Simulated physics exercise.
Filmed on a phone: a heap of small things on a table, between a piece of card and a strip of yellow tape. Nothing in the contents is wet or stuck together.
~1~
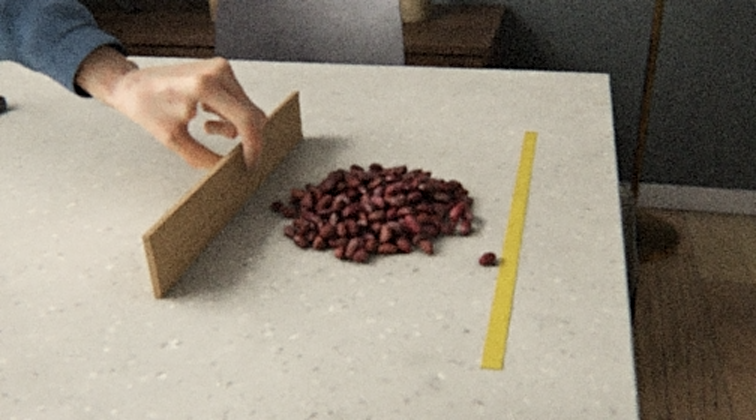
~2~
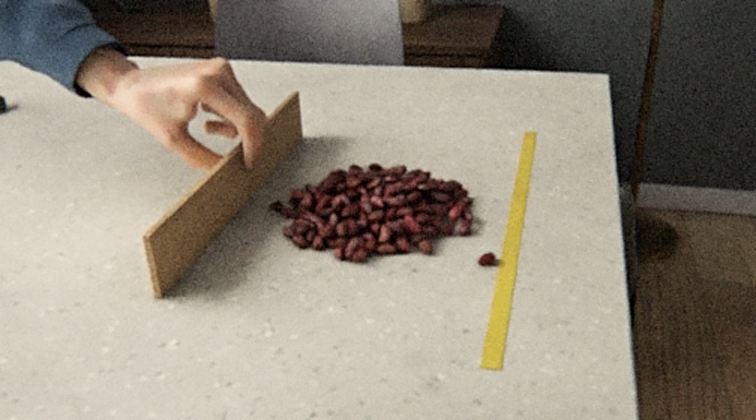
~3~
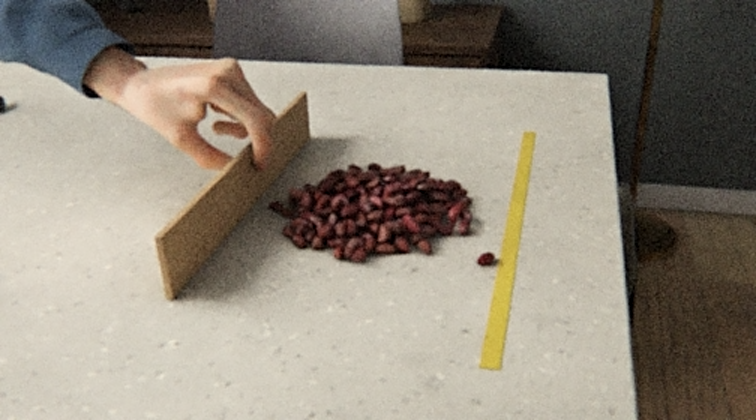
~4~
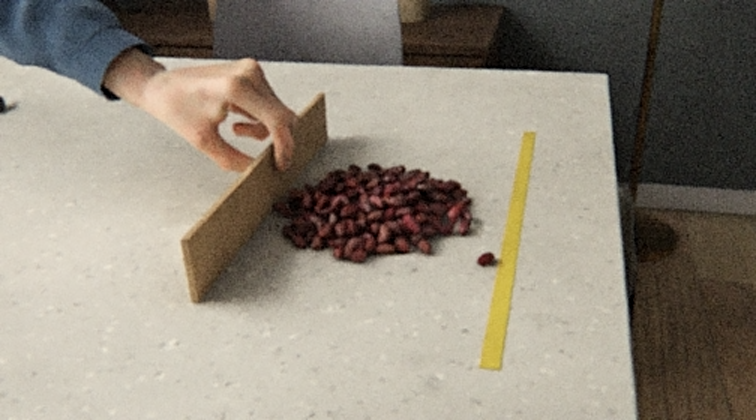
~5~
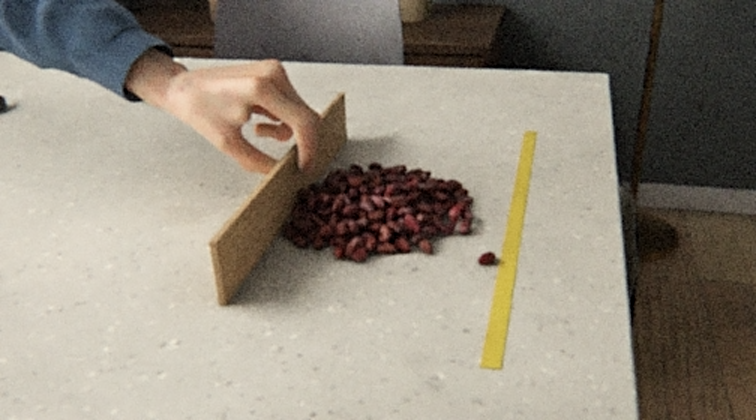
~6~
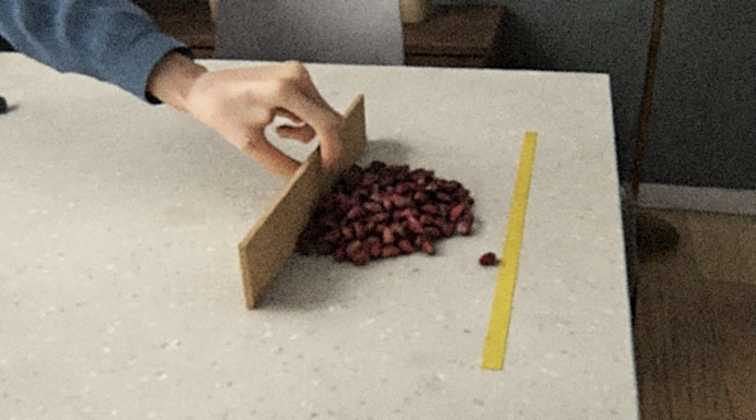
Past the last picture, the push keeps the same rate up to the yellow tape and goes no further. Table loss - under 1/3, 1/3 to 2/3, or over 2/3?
Under 1/3.
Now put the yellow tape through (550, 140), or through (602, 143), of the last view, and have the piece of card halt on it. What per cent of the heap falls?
Roughly 40 and 100 percent, in that order.
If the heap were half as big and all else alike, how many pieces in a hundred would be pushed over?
It would be roughly 10 percent.
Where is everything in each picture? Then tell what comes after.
Piece of card at (165, 252), at rest; yellow tape at (530, 139), about a palm's width from the edge; edge at (624, 233); the heap at (382, 206), kidney beans, in the first frame.
Piece of card at (165, 252), at rest, in the second frame.
Piece of card at (177, 253); the heap at (380, 206), in the third frame.
Piece of card at (201, 255), in the fourth frame.
Piece of card at (229, 258); the heap at (382, 206), a small part pushed along, in the fifth frame.
Piece of card at (256, 261); yellow tape at (530, 139); edge at (624, 233); the heap at (380, 209), about half pushed along, in the sixth frame.
Soon, piece of card still moving, near (422, 160); heap all on the table, its front near (555, 219).
A while on, piece of card stopped at the yellow tape; heap a small part over the edge.
Towards the end, piece of card stopped at the yellow tape; heap about a quarter over the edge.
Finally, piece of card stopped at the yellow tape; heap about a quarter over the edge.
